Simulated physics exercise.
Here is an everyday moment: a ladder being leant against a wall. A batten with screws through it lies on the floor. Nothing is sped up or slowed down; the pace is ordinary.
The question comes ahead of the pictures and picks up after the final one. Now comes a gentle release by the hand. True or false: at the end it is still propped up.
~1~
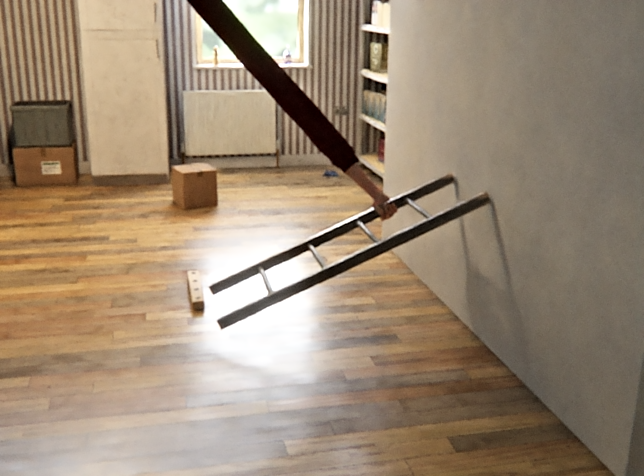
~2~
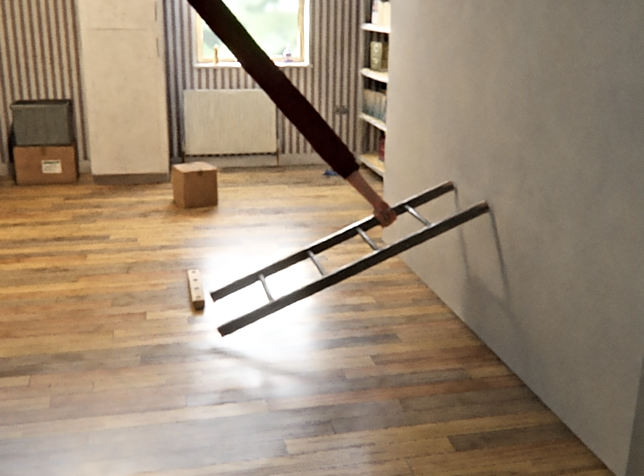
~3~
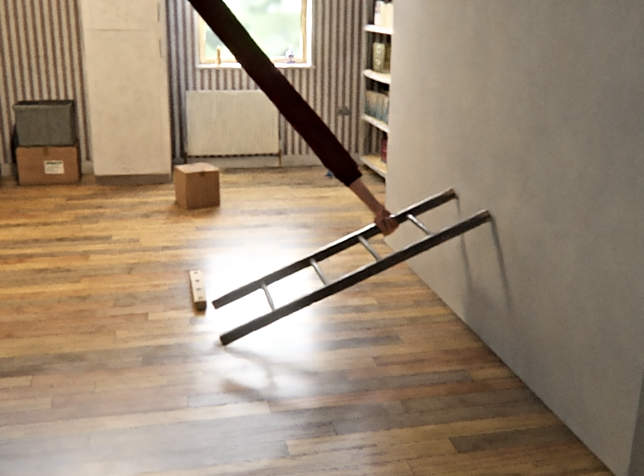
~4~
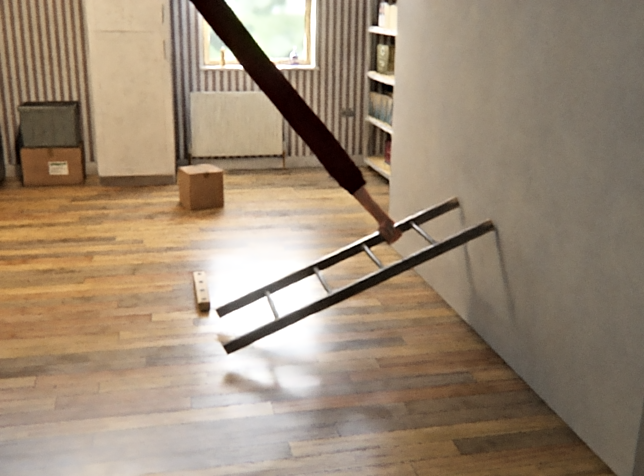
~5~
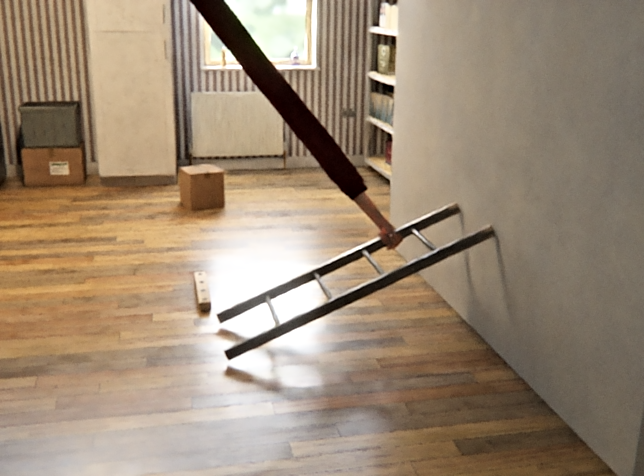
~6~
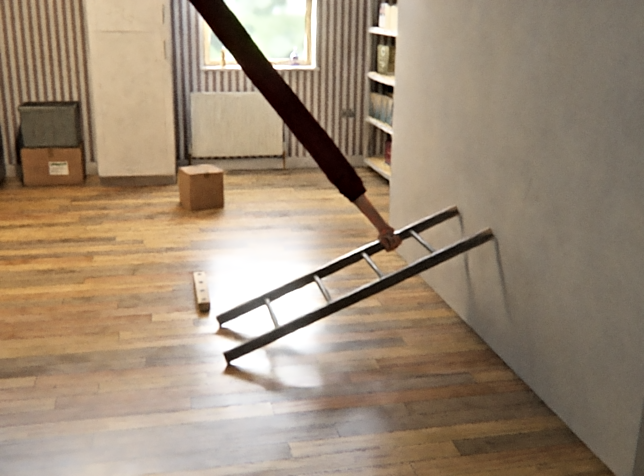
False.
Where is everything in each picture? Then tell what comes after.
In the first frame, still on the way; grey ladder (344, 246); batten (196, 289).
In the second frame, still on the way; grey ladder (344, 253); batten (196, 288).
In the third frame, still on the way; grey ladder (346, 262); batten (198, 289).
In the fourth frame, still on the way; grey ladder (349, 270); batten (202, 290).
In the fifth frame, still on the way; grey ladder (350, 276); batten (203, 290).
In the sixth frame, in place, still held; grey ladder (349, 279); batten (202, 290).
Then, 0.20 s after the last picture, grey ladder tipped 6° from how it was near (344, 293).
Then, 0.28 s after the last picture, grey ladder tipped 15° from how it was near (339, 312).
At rest, the grey ladder slides out and falls, near (337, 330).
